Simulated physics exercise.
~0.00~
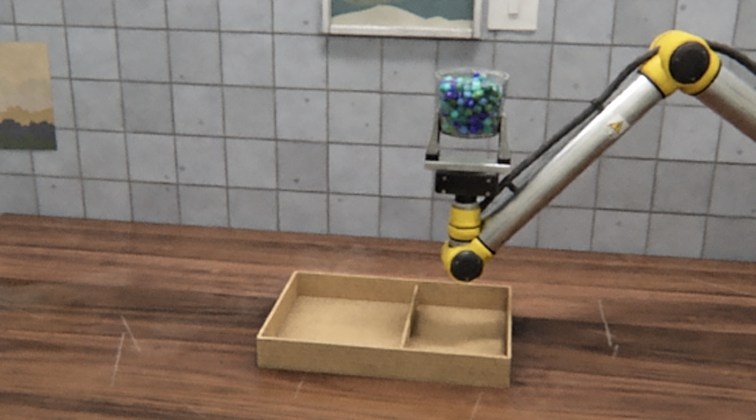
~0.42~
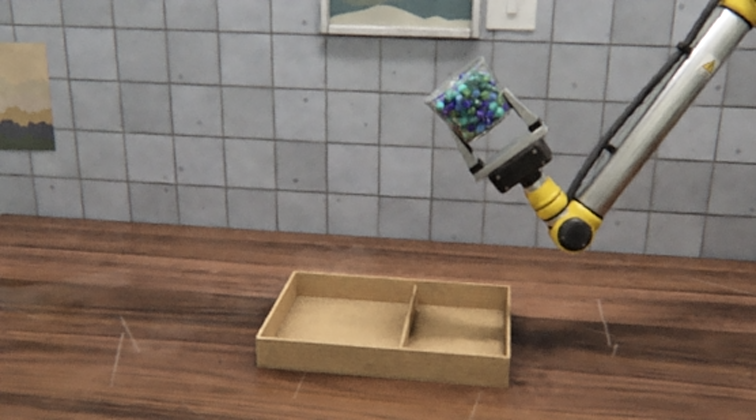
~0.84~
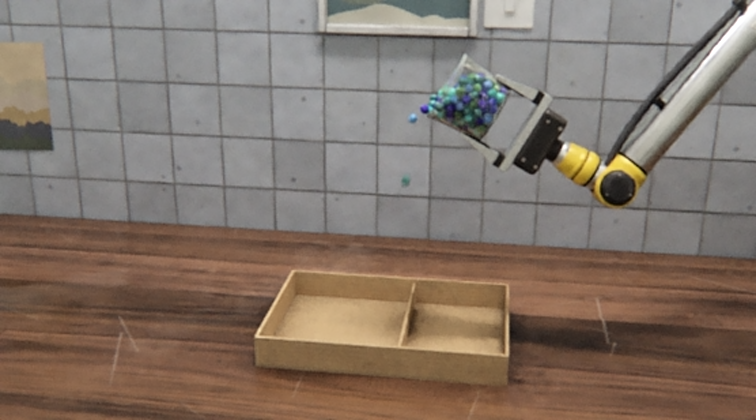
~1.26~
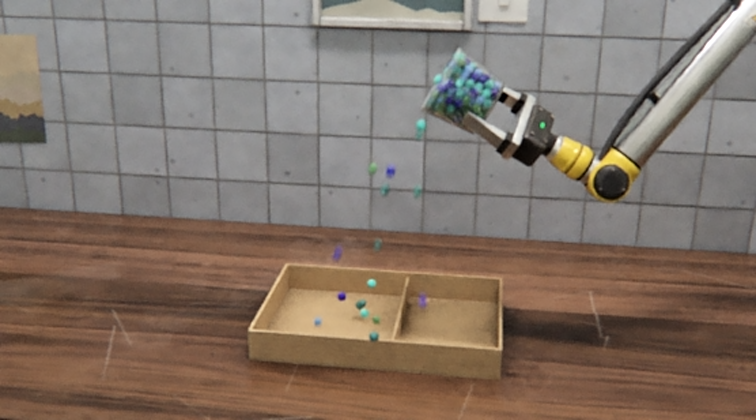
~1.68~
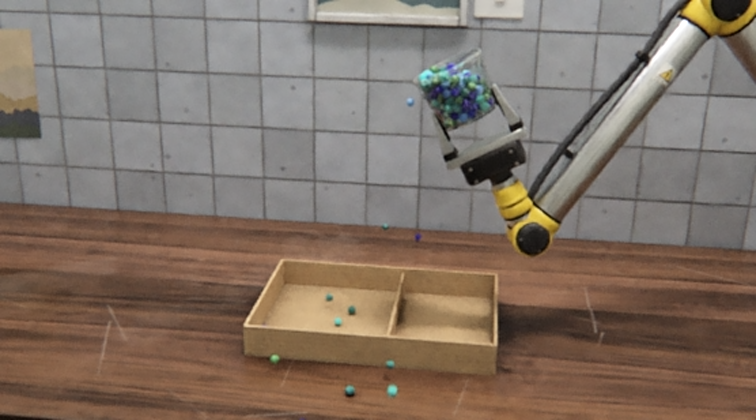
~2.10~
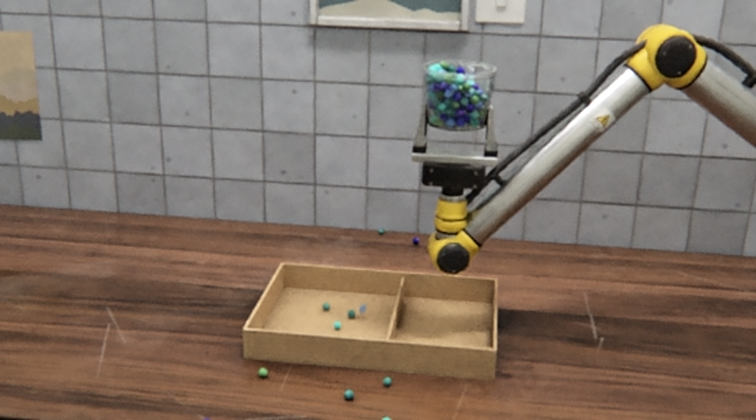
On a wooden table before a tiled wall, a robot arm tipping a beaker, spilling a few coloured balls around a divided tray, then righting it.
